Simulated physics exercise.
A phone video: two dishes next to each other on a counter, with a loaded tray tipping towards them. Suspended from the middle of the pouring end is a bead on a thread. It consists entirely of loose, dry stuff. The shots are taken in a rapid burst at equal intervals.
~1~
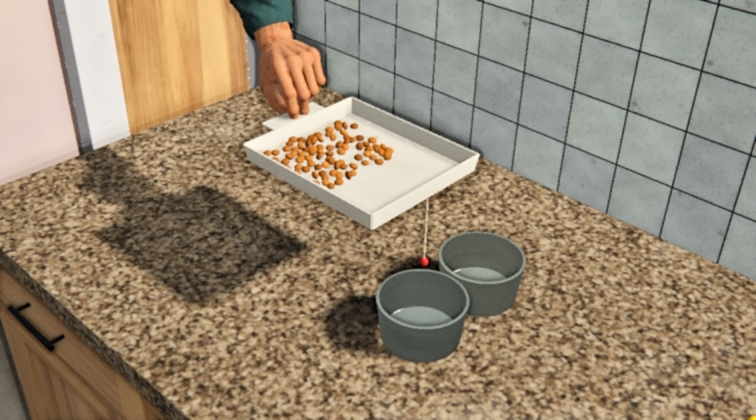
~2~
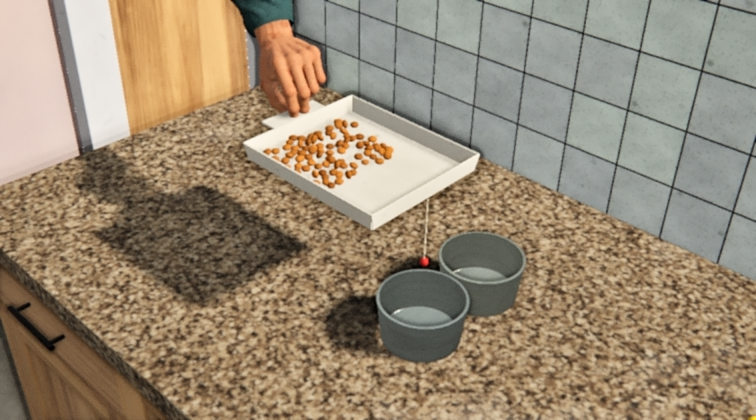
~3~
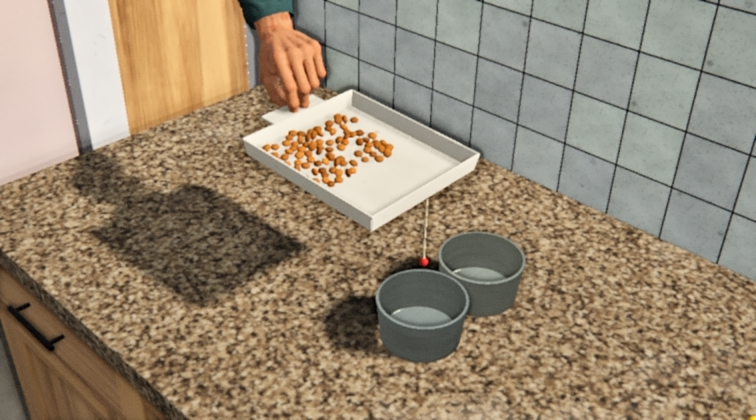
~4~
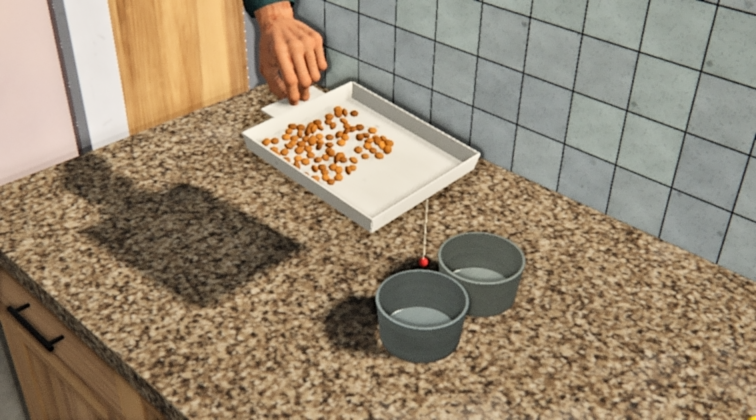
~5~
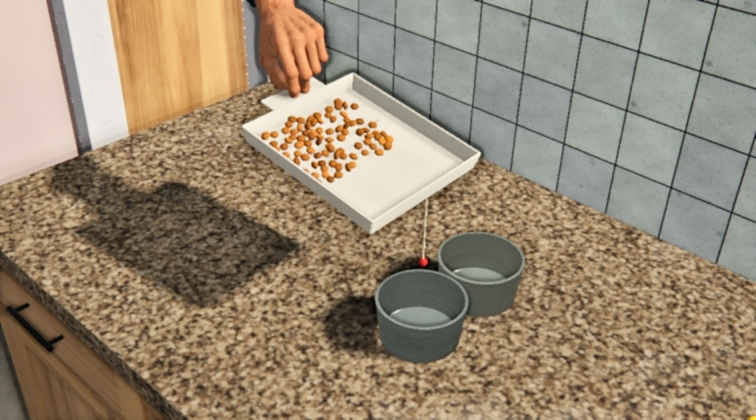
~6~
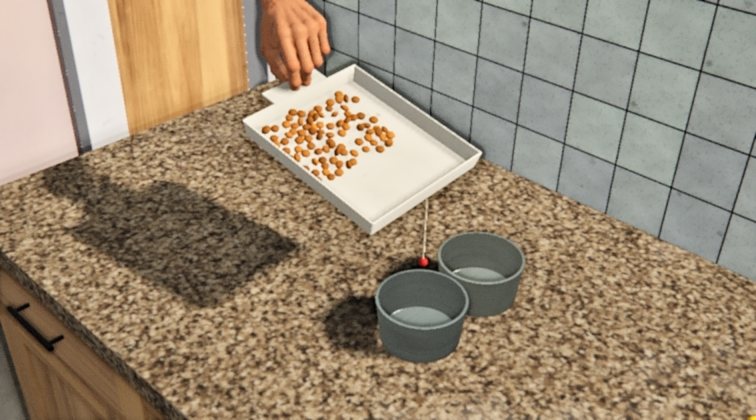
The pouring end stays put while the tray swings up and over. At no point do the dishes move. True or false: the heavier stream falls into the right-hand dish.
False.
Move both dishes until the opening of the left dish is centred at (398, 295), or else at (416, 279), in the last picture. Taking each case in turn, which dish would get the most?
First place: The leftmost dish. Second place: The leftmost dish.
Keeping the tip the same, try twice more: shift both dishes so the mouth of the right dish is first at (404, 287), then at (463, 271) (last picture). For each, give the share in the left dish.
Around 10 and then 90 per cent.
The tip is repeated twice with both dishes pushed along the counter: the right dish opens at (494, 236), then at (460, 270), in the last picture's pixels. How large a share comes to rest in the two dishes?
Result, in turn: 10 %, 100 %.
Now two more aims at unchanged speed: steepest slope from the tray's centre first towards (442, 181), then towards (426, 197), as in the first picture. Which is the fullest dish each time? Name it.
Case one: The dish at right. Case two: The dish at left.
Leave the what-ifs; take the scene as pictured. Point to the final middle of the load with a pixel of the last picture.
About (407, 343).
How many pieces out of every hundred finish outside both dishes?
That works out to something like 30 per cent.
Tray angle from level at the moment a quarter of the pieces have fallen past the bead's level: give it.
Roughly 100 degrees of turn.
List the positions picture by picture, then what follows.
Corners of the pouring end at (372, 212) and (475, 154), level; middle of the load at (329, 154), bits of cat kibble; left dish at (456, 334); right dish at (514, 290); bead on its thread at (424, 262), in the first picture.
Corners of the pouring end at (372, 213) and (475, 154), level; middle of the load at (330, 153), in the second picture.
Corners of the pouring end at (372, 214) and (475, 154), tipped barely, lowest at the left corner; middle of the load at (329, 150), in the third picture.
Corners of the pouring end at (372, 216) and (476, 153), tipped a little, lowest at the left corner; middle of the load at (329, 145), in the fourth picture.
Corners of the pouring end at (372, 218) and (476, 153), tipped a little, lowest at the left corner; middle of the load at (329, 140), in the fifth picture.
Corners of the pouring end at (373, 220) and (477, 152), tipped a little, lowest at the left corner; middle of the load at (330, 135); left dish at (455, 334); right dish at (514, 290), in the sixth picture.
Soon, tray tipped steeply; all on the tray.
A while on, tray tipped right over; most on the tray; a small part in the left dish; a stray few outside both; a stray few in the air.
Towards the end, tray tipped past a quarter turn; about two thirds in the left dish; about a third outside both.
Finally, tray tipped past a quarter turn; about two thirds in the left dish; none in the right dish; about a third outside both.
